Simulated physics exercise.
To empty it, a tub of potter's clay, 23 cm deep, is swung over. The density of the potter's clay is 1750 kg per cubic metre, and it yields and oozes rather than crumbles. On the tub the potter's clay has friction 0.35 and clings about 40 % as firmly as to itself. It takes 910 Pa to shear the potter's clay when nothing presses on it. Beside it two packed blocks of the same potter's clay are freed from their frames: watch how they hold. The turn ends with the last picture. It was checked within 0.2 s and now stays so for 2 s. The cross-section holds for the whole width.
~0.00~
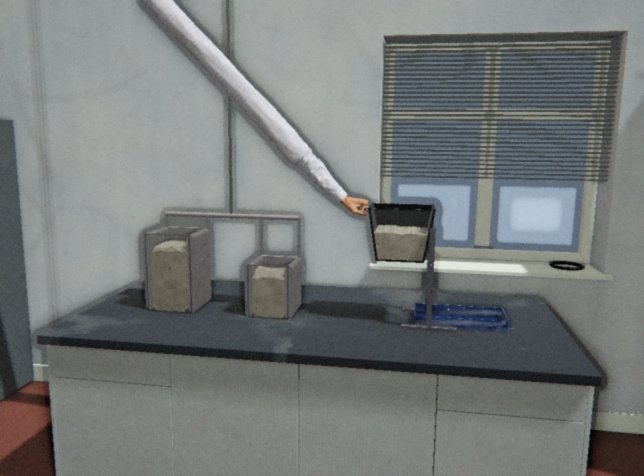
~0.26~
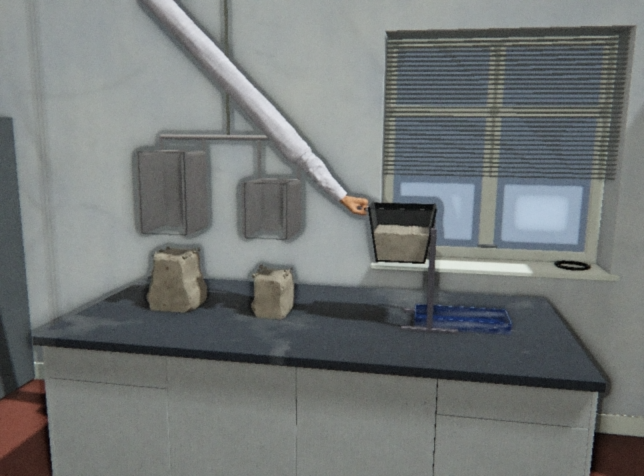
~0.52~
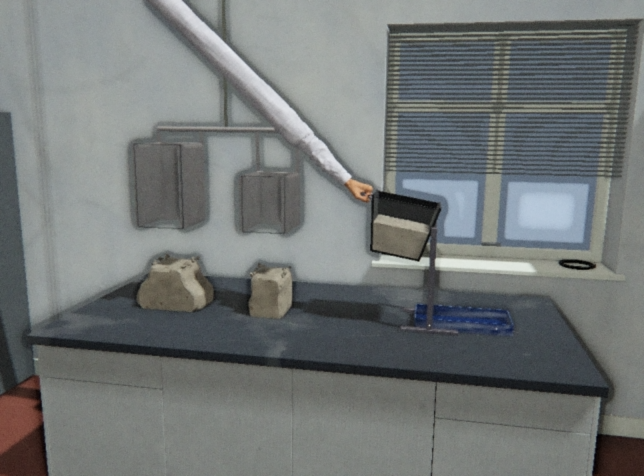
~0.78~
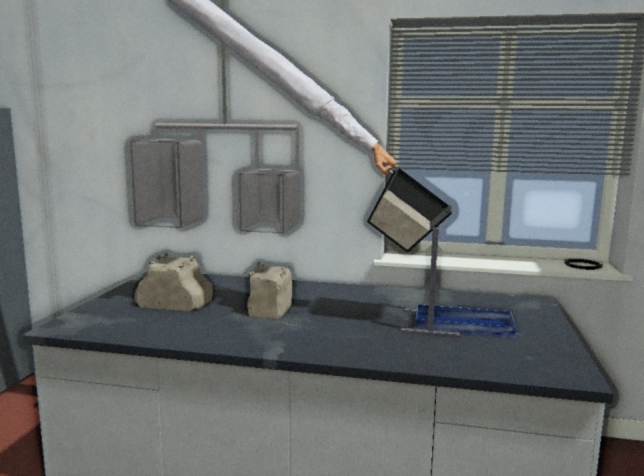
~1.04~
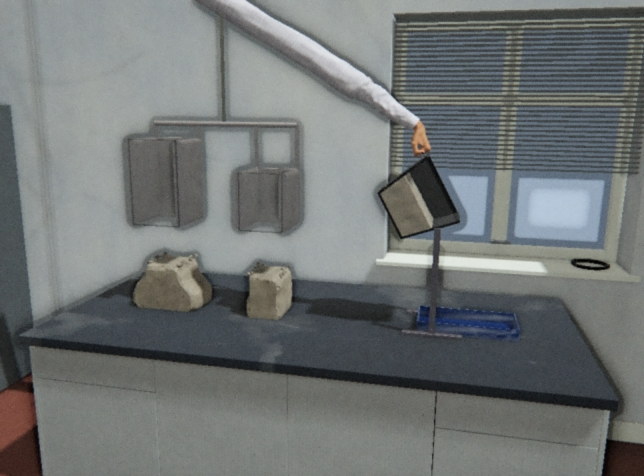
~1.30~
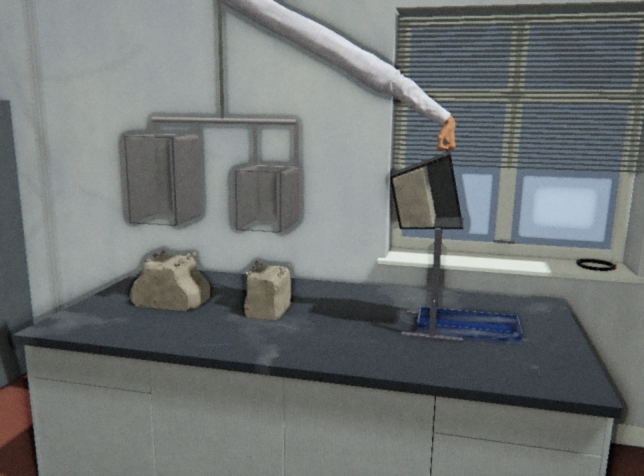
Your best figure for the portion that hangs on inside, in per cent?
Expect roughly 100 %.
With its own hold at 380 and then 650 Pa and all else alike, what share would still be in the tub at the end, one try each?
In turn about 100 %, 100 %.
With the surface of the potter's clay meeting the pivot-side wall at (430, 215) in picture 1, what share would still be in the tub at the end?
Then about 100 %.
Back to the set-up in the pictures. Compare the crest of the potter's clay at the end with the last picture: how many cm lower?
Roughly 0 cm.
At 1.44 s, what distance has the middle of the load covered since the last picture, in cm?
Roughly 0 cm.
After 1.44 s, the tub is at 77 degrees and holds 100 %.
After 1.61 s, the tub is at 77 degrees and holds 100 %.
After 1.78 s, the tub is at 77 degrees and holds 100 %.
After 1.95 s, the tub is at 77 degrees and holds 100 %.
After 3.30 s, at the end, the tub is at 77 degrees and holds 100 %.
